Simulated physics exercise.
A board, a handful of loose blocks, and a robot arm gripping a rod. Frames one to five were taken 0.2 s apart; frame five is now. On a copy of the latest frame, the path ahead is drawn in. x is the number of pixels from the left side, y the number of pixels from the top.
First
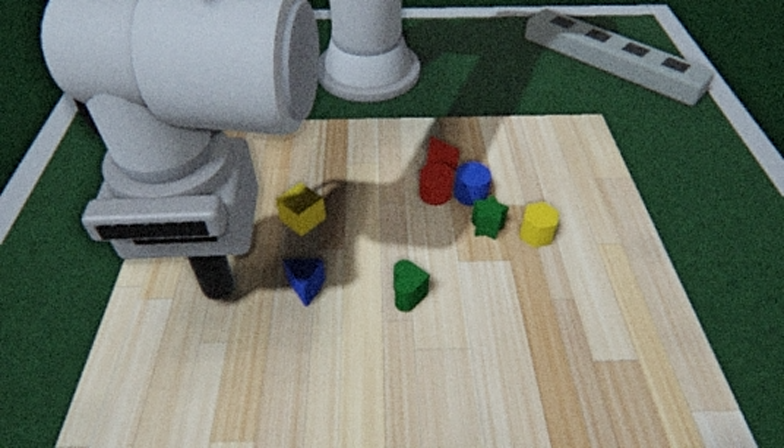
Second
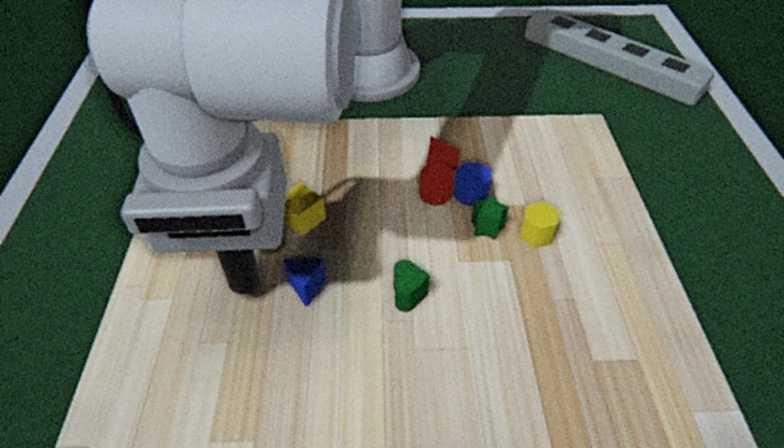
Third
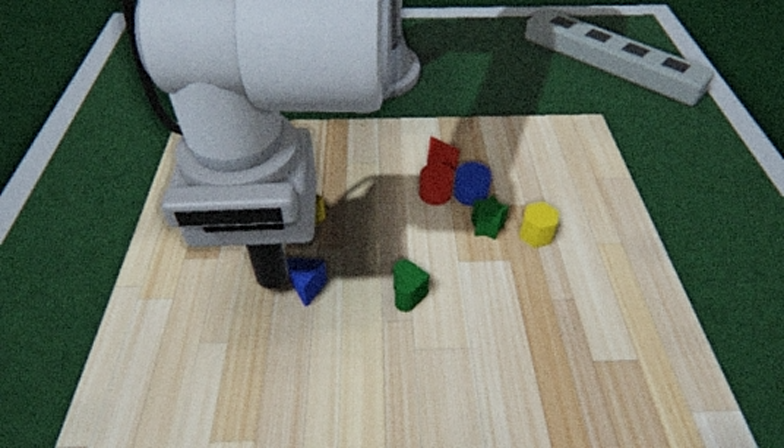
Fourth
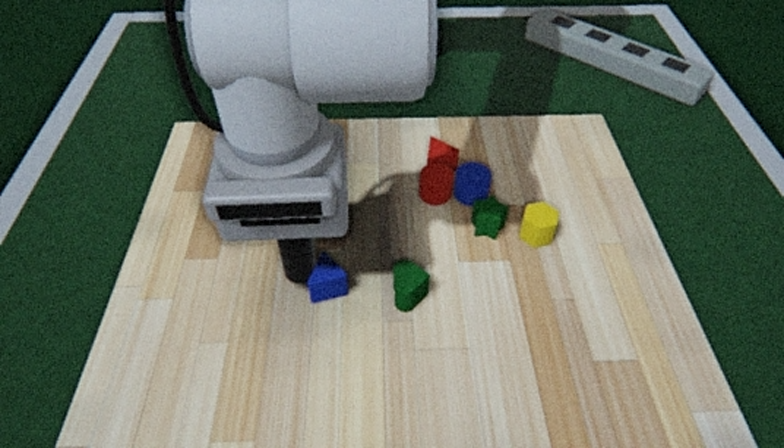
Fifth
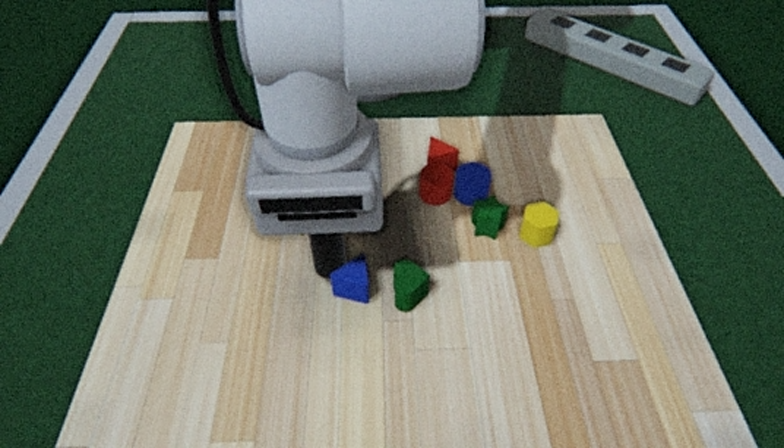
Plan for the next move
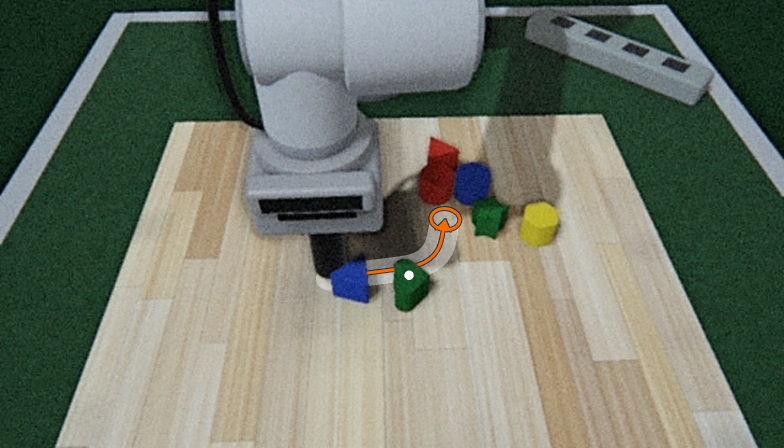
On a wooden tabletop, a robot arm pushes a blue triangle right with a black rod.
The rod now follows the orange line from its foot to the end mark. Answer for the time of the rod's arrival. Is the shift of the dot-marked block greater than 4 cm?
Final answer: No.
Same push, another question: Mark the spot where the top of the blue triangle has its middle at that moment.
That would be at about pixel (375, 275).
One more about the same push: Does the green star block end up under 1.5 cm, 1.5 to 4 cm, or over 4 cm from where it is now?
Short: Under 1.5 cm.
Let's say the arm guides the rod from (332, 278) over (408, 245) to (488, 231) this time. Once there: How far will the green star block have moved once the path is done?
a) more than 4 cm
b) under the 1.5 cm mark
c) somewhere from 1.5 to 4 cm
My answer is option c.
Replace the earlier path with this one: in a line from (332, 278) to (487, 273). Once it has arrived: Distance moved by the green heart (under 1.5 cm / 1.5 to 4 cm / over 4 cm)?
That one ends up 1.5 to 4 cm from where it is now.
Path on the board, from (332, 278) by way of (386, 271) and (433, 256) to (445, 219); the dot is on the green heart.
The first path, step by step. One third of the way, rod (386, 261); blue triangle (375, 275), turned 30° clockwise.
Two thirds of the way, rod (435, 245); blue triangle (375, 275), turned 30° clockwise; green heart (415, 277), turned 20° clockwise.
At the end, rod (446, 209); blue triangle (375, 275), turned 30° clockwise; green heart (415, 277), turned 20° clockwise; red circle in place; green star block in place.
